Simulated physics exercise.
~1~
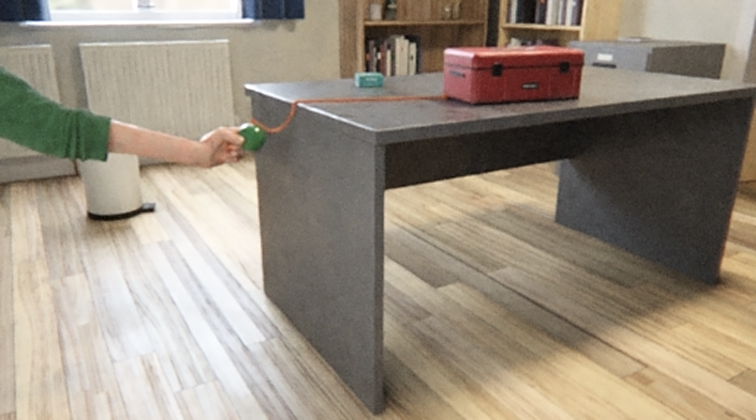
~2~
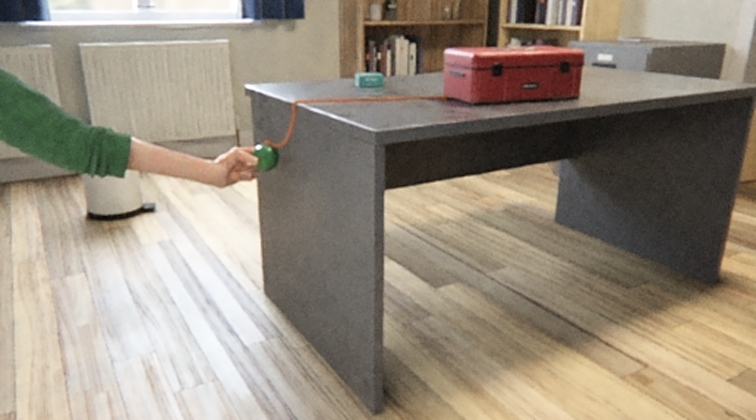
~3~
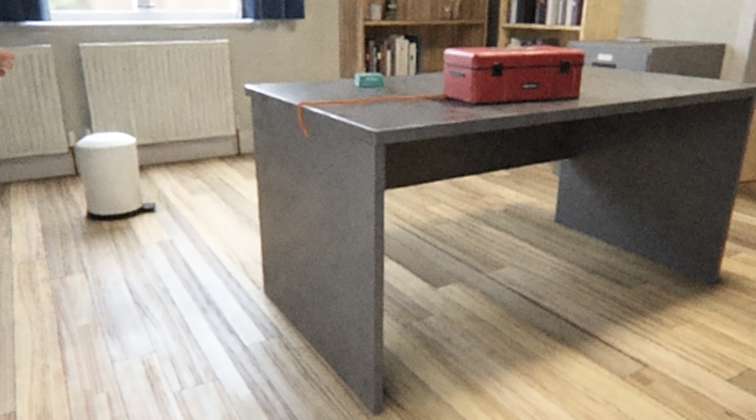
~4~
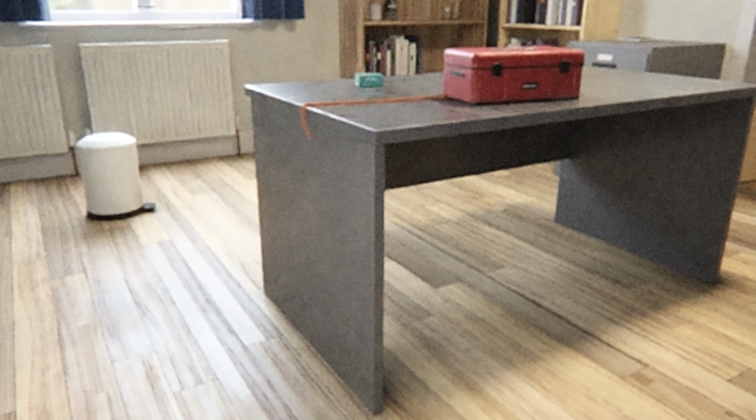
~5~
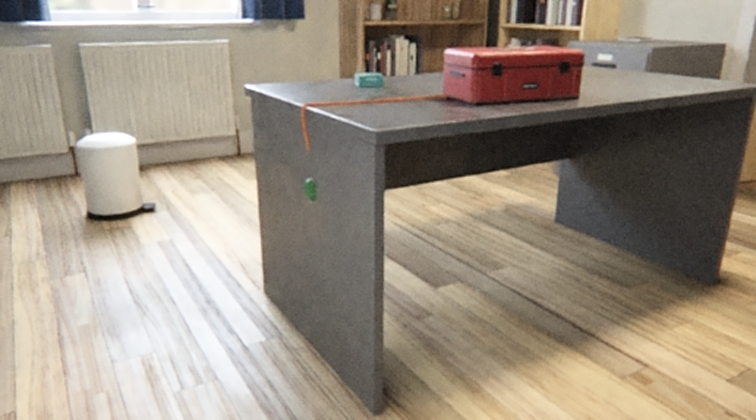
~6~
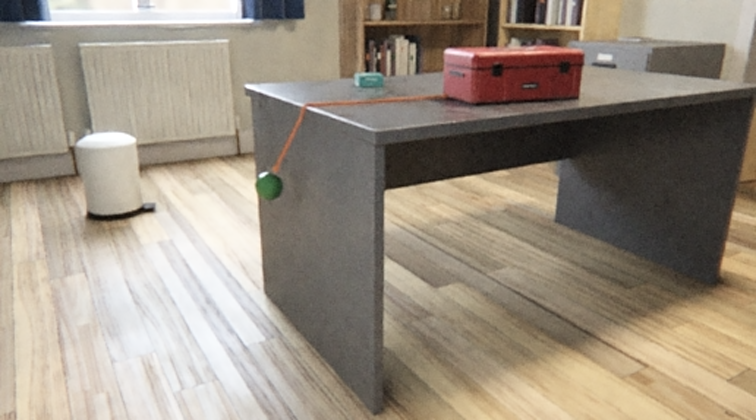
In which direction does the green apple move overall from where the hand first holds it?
The green apple moves down, ending up hanging lower beside the end of the desk.
